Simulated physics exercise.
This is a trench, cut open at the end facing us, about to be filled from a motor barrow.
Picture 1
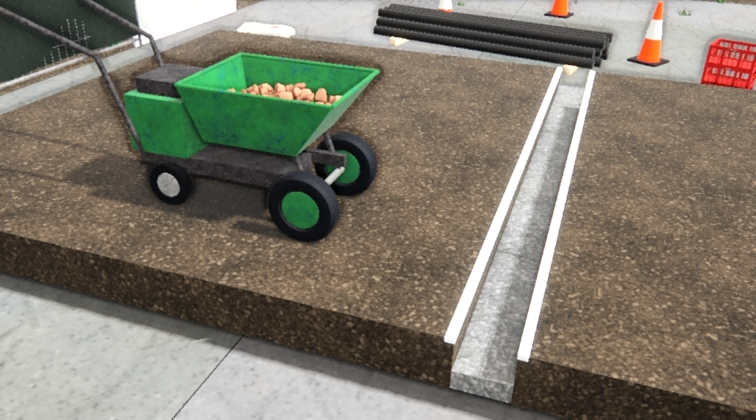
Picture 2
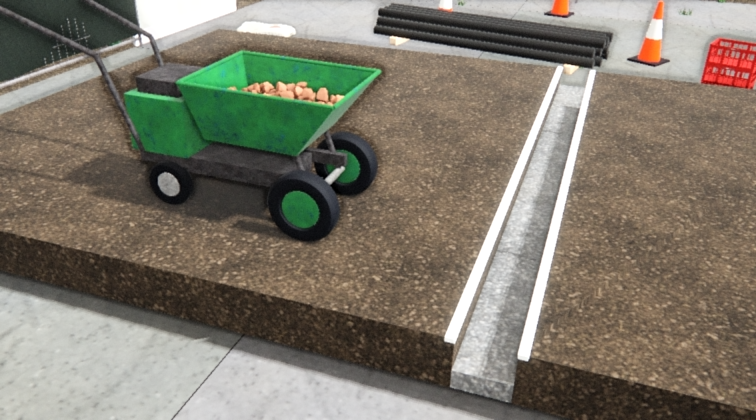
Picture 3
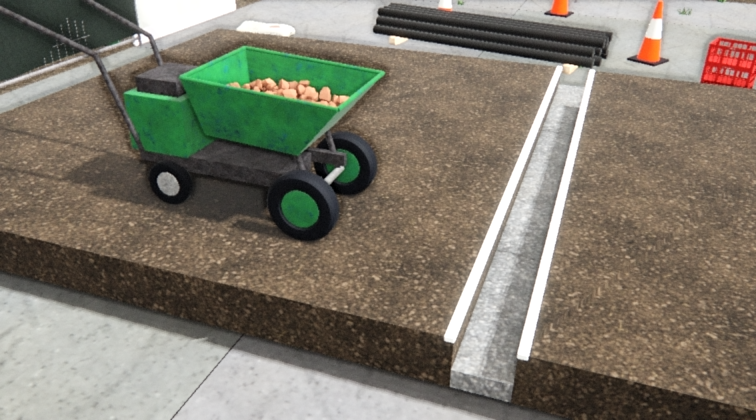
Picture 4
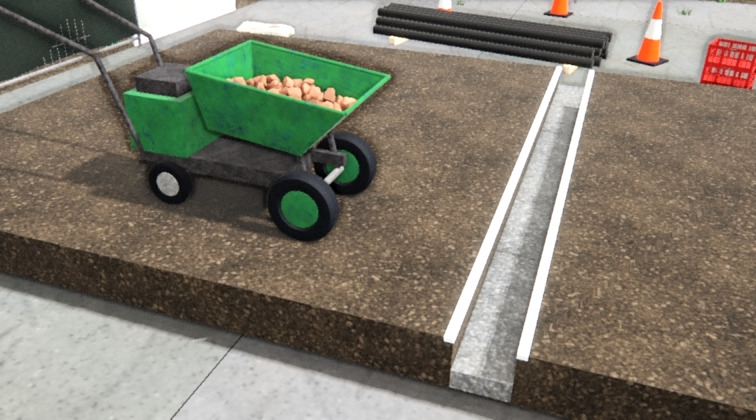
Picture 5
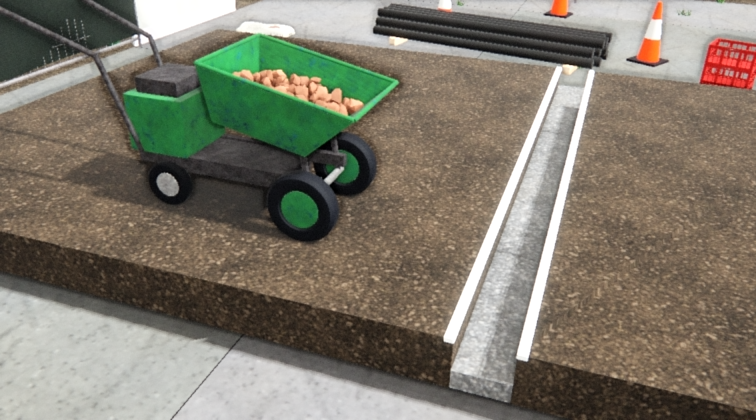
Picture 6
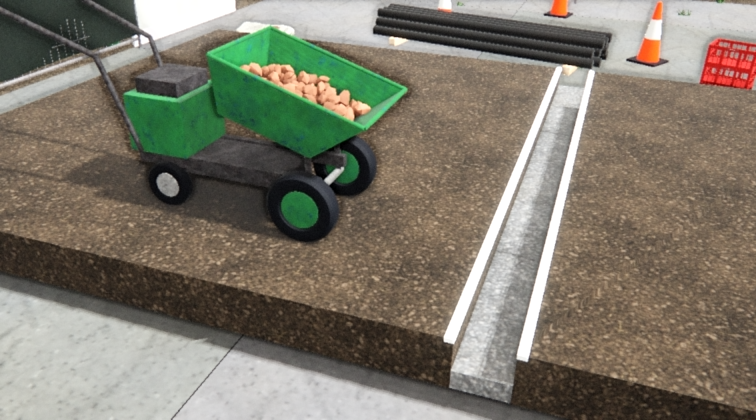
On a slab of brown ground beside pale paving, a green motor barrow loaded with rubble stands left of a narrow, white-edged trench. At first its skip sits level; then the skip gradually tilts forward to the right, its back end rising clear of the chassis, while the wheels stay put.
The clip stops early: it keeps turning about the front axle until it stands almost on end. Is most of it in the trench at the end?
In the trench: Only the smaller part.
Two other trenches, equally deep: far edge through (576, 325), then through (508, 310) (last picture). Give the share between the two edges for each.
About 30 and 30 per cent.
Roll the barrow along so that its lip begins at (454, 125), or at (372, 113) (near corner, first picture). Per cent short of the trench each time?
Roughly 0 per cent, and 20 per cent.
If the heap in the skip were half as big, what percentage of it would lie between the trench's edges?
It comes to 20 per cent or so.
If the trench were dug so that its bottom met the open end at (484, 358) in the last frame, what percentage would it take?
Near 30 %.
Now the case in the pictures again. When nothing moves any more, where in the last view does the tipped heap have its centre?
Close to (470, 241).
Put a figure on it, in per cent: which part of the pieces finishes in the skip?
Close to 10 per cent.
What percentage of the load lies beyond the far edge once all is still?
Close to 0 per cent.
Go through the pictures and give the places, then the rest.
Lip of the skip (331, 108), level; top of the load (275, 104), lumps of rubble; first edge of the trench (465, 300); far edge (533, 315), the trench under half as wide as the skip, and about half as deep as wide, in the first frame.
Lip of the skip (333, 108), level; top of the load (276, 103), in the second frame.
Lip of the skip (338, 110), tipped barely; top of the load (269, 97), in the third frame.
Lip of the skip (345, 114), tipped a little; top of the load (274, 94), in the fourth frame.
Lip of the skip (354, 121), tipped a little; top of the load (270, 90), in the fifth frame.
Lip of the skip (364, 129), tipped clearly; top of the load (268, 90); first edge of the trench (465, 300); far edge (533, 315), in the sixth frame.
Just after the last frame, skip tipped steeply; every one in the skip.
A moment on, skip tipped right over; almost all in the skip; about a tenth short of the trench; just a few falling.
Further on, skip tipped right over; roughly a quarter in the skip; roughly half short of the trench; roughly a quarter in or heaped over the trench.
When it is over, skip tipped right over; about a tenth in the skip; roughly half short of the trench; roughly a third in or heaped over the trench; not one beyond it.
